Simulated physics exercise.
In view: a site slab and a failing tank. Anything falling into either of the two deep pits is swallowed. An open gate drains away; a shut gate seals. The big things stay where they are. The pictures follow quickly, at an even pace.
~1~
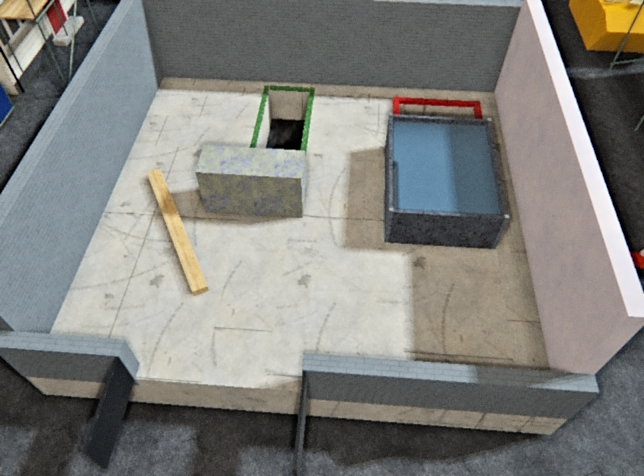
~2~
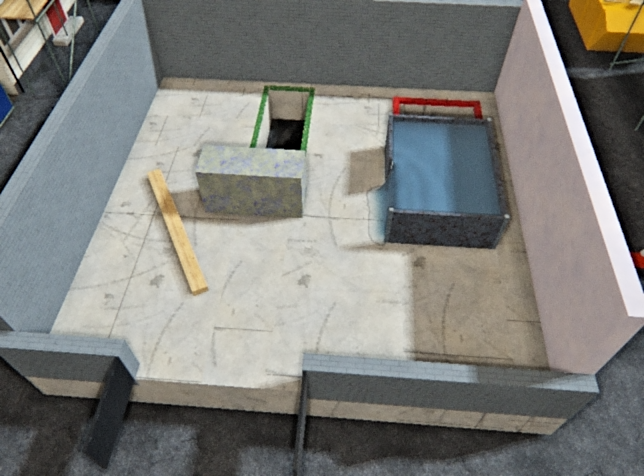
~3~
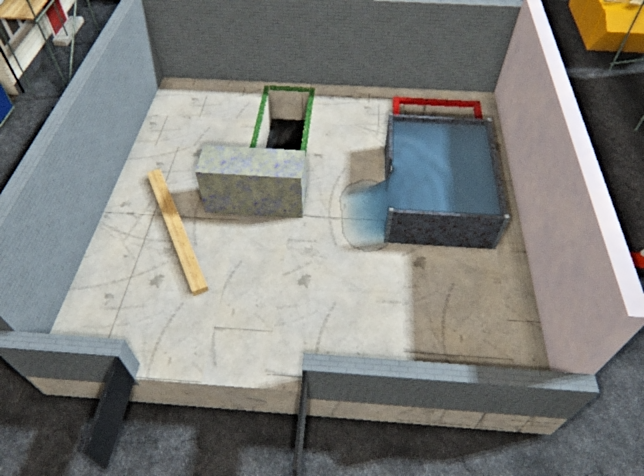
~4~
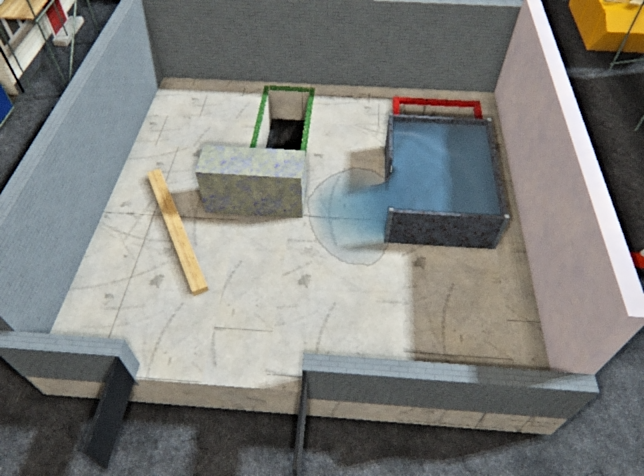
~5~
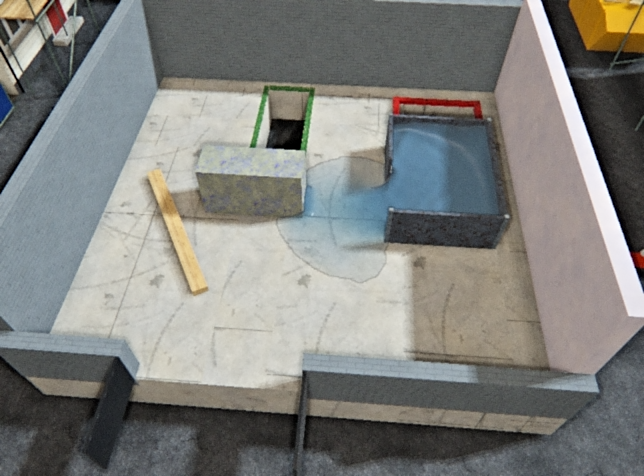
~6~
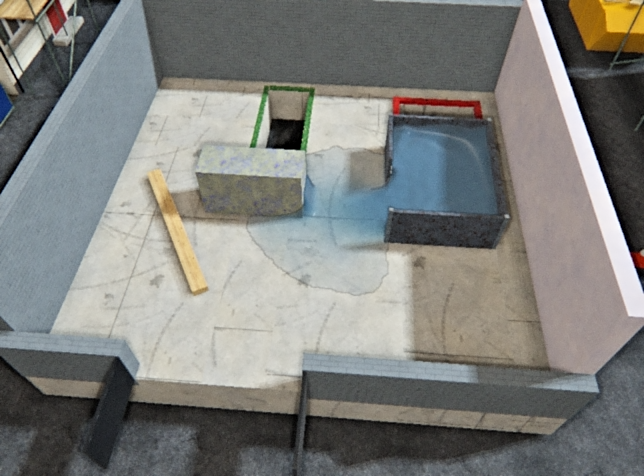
Water pours from the left side of a dark, blue-filled tank at the right of a pale, walled slab, seen from a fixed, high viewpoint. A mottled grey block stands left of the tank, with a green-edged opening behind it, a wooden plank farther left, and a red frame behind the tank. The water, still at first, spreads leftward and forward in a widening, thin sheet, reaching the block.
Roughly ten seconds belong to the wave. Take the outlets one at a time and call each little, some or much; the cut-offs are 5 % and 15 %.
In order: The gate catches much; the red pit catches little; the green pit catches much.
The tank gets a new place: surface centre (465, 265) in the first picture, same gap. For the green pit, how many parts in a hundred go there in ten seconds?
I'd put the green pit near 12 per cent of the whole.
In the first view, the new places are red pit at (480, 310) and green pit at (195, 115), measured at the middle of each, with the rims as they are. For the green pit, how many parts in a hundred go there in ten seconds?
Share for green: 25 in a hundred.
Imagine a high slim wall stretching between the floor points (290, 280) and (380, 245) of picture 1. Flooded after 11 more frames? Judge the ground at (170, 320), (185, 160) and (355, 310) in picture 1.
Swamped; swamped; spared.
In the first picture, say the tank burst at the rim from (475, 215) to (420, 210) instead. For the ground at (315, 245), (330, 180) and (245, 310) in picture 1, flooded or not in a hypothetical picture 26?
In turn: Not flooded, free of water, flooded.
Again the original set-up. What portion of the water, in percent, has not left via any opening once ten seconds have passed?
My reckoning gives about 50 %.
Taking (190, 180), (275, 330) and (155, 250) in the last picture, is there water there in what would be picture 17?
Points in order - 1: Inundated; 2: Inundated; 3: Inundated.
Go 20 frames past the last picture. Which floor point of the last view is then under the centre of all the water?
The centre of mass sits at about (323, 213).
A moment on, water covers 25 % of the floor; the gate 0 %, the red pit 0 %, the green pit 1 %.
Next, water covers 45 % of the floor; the gate 1 %, the red pit 0 %, the green pit 5 %.
Then, water covers 55 % of the floor; the gate 9 %, the red pit 0 %, the green pit 9 %.
Later, water covers 65 % of the floor; the gate 18 %, the red pit 0 %, the green pit 14 %.
In the end, water covers 70 % of the floor; the gate 27 %, the red pit 0 %, the green pit 23 %.
